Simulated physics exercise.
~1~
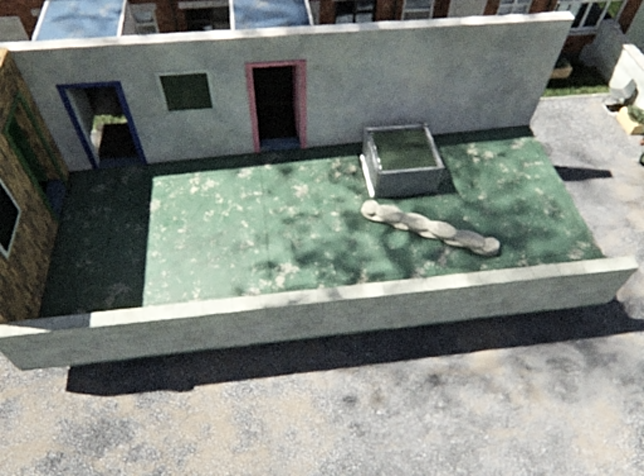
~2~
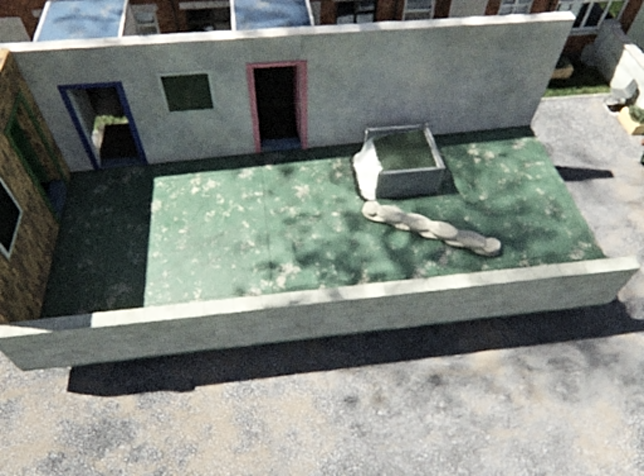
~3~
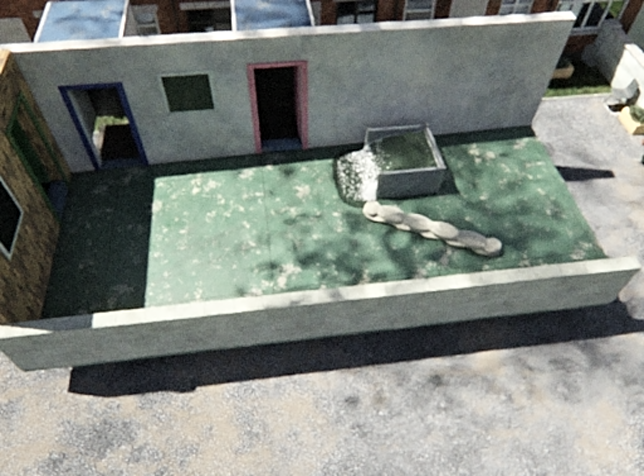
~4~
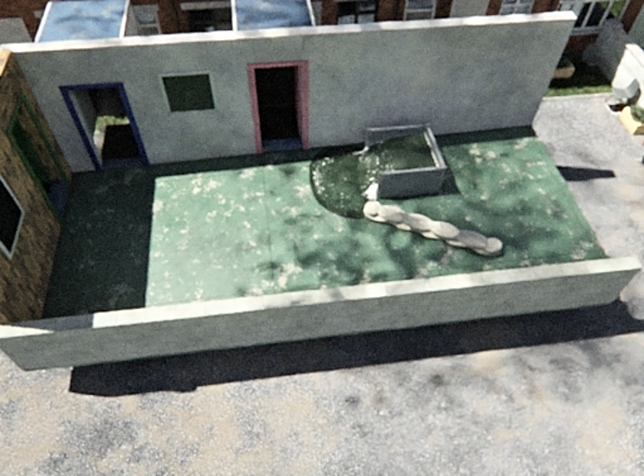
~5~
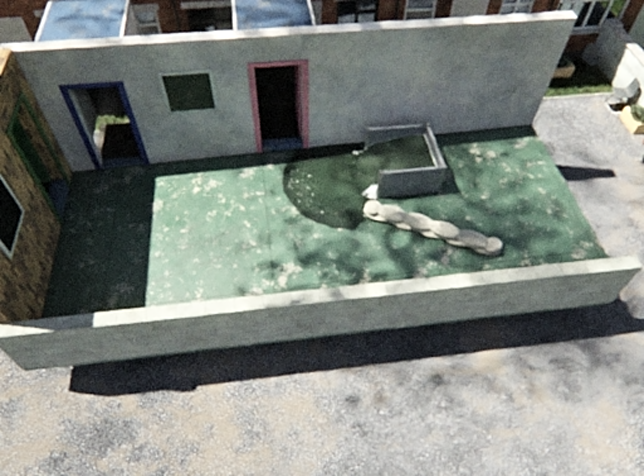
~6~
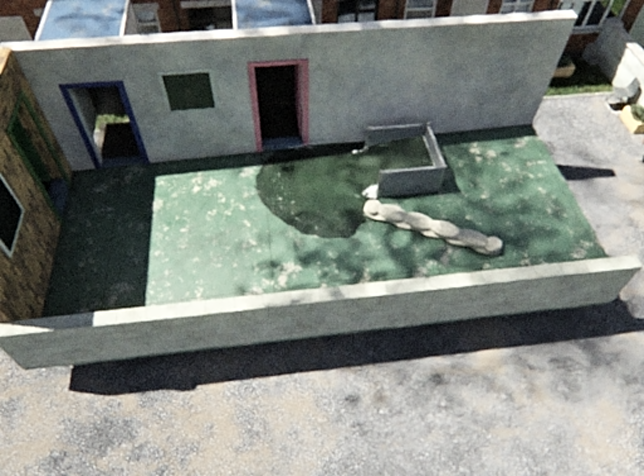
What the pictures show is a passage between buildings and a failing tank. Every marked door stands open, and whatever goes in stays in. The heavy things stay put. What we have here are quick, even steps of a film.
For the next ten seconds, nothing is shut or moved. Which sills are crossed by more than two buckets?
The pink door sill is not crossed by that much. The green door sill is not crossed by that much. The blue door sill is crossed by more than that.
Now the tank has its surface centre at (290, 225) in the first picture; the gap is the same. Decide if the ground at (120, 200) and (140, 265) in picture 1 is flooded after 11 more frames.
Result: Inundated; inundated.
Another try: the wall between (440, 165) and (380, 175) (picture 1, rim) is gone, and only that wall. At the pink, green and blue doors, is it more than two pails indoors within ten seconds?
At the doors, pink never reaches it, green never reaches it and blue never reaches it.
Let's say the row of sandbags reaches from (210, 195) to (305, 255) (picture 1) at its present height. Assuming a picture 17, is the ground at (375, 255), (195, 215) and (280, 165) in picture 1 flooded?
First point still bare, second still bare, third inundated.
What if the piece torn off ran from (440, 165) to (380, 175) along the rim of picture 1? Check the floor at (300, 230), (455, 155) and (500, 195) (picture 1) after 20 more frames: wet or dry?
Bone-dry, bone-dry, submerged.
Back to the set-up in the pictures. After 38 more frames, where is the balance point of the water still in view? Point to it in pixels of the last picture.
Around (133, 251).
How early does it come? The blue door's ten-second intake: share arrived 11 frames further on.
It would be roughly 0 percent of the ten-second total.
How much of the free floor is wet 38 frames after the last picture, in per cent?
Around 30 percent.
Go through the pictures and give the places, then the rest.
In the first frame, still water in the open tank at (402, 151).
In the second frame, the front is at (361, 153), out from the gap at (373, 167).
In the third frame, water pours out at (373, 169) and has run to (344, 154).
In the fourth frame, water pours out at (373, 170) and has run to (318, 158).
In the fifth frame, water pours out at (374, 169) and has run to (287, 175).
In the sixth frame, the front is at (261, 177), out from the gap at (374, 169).
A moment on, water covers 25 % of the floor; the pink door wet at the sill, nothing in, the green door not reached, the blue door not reached.
Next, water covers 45 % of the floor; the pink door wet at the sill, nothing in, the green door wet at the sill, nothing in, the blue door wet at the sill, nothing in.
Then, water covers 50 % of the floor; the pink door wet at the sill, nothing in, the green door wet at the sill, nothing in, the blue door under two buckets in.
Later, water covers 30 % of the floor; the pink door wet at the sill, nothing in, the green door wet at the sill, nothing in, the blue door over two buckets in.
In the end, water covers 40 % of the floor; the pink door wet at the sill, nothing in, the green door wet at the sill, nothing in, the blue door over two buckets in.
